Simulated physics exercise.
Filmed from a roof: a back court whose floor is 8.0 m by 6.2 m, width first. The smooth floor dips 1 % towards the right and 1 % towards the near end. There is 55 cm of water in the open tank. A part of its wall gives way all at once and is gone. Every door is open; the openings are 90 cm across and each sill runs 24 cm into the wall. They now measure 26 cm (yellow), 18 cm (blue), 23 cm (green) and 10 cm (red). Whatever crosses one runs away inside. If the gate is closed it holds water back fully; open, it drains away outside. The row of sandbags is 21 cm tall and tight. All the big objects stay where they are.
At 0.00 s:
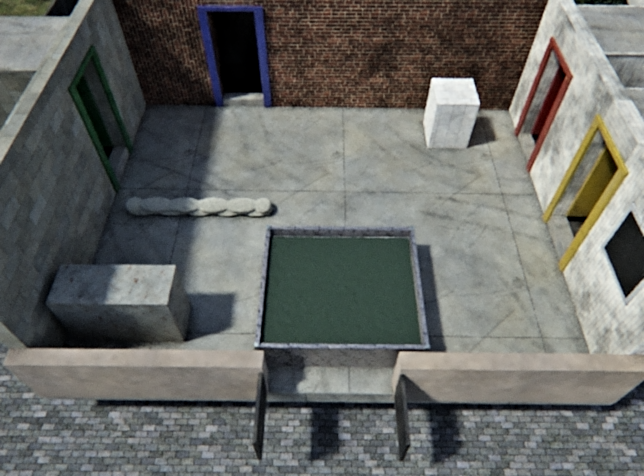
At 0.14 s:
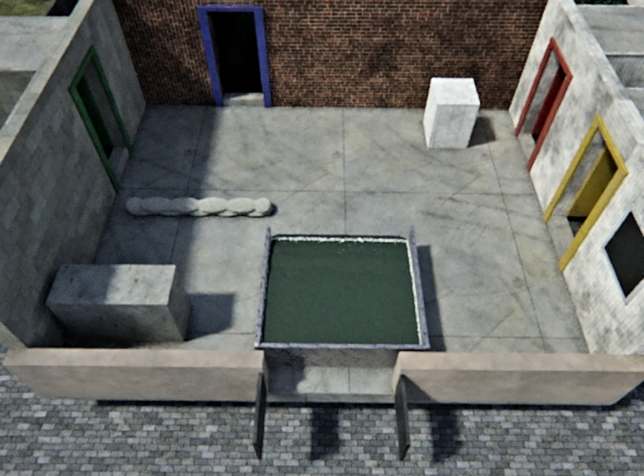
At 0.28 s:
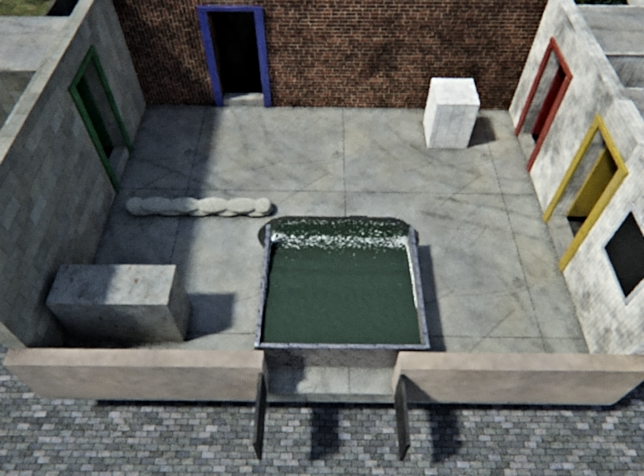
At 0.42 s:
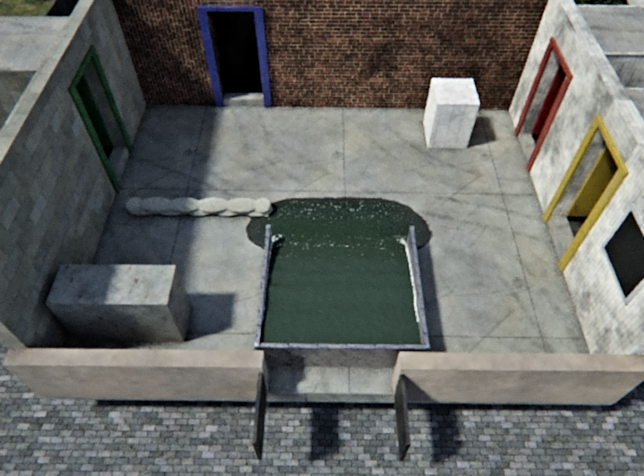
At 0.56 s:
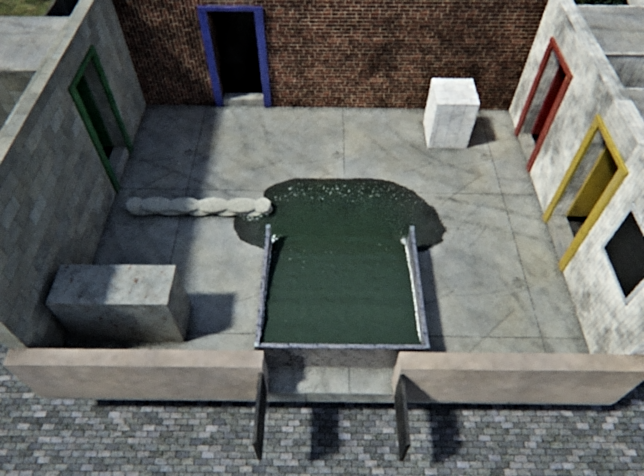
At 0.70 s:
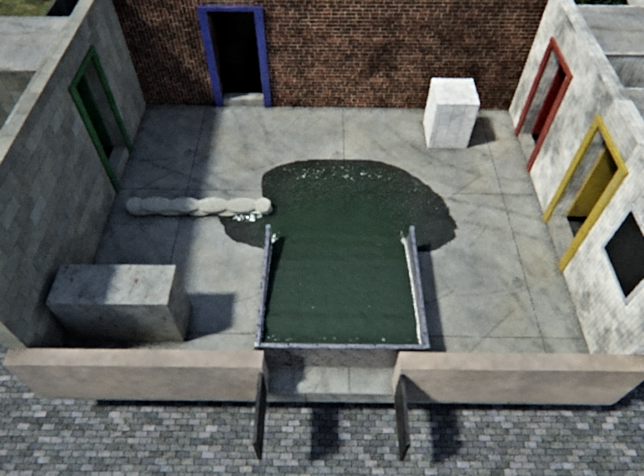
Dark green water pouring from the open far side of a tank and spreading across a grey walled courtyard floor.
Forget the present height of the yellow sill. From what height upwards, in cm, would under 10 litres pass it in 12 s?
At least 7.5 cm or so.
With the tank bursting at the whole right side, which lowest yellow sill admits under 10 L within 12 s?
Then roughly 24 cm.
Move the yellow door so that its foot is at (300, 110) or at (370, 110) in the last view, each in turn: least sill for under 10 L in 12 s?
About 21 and 22 cm.
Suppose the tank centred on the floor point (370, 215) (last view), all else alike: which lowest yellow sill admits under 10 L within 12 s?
About 4.5 cm.
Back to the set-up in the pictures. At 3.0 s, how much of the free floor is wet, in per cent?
Near 50 per cent is wet.
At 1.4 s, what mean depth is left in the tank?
About 31 cm.
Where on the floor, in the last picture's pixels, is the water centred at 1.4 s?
At about (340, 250).
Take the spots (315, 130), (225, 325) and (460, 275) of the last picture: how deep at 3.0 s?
Roughly 14, 0 and 0 cm, in turn.
After 1.4 s water covers 35 % of the floor, deepest (24 cm) near (378, 249); it has not reached the yellow door.
After 3.0 s water covers 50 % of the floor, deepest (28 cm) near (421, 133); it has not reached the yellow door.
After 12.0 s water covers 95 % of the floor, deepest (15 cm) near (595, 380); 10 cm at the yellow door, 0 litres in over its 26 cm sill.
At the yellow door as built, the water arrived by 4.3 s and peaked near 10 cm at 6.6 s.
With a sill of 7 cm, 15 litres would have come in within the 12 s; with 8.5 cm, 5 litres. So under 10 litres takes about 7.5 cm.
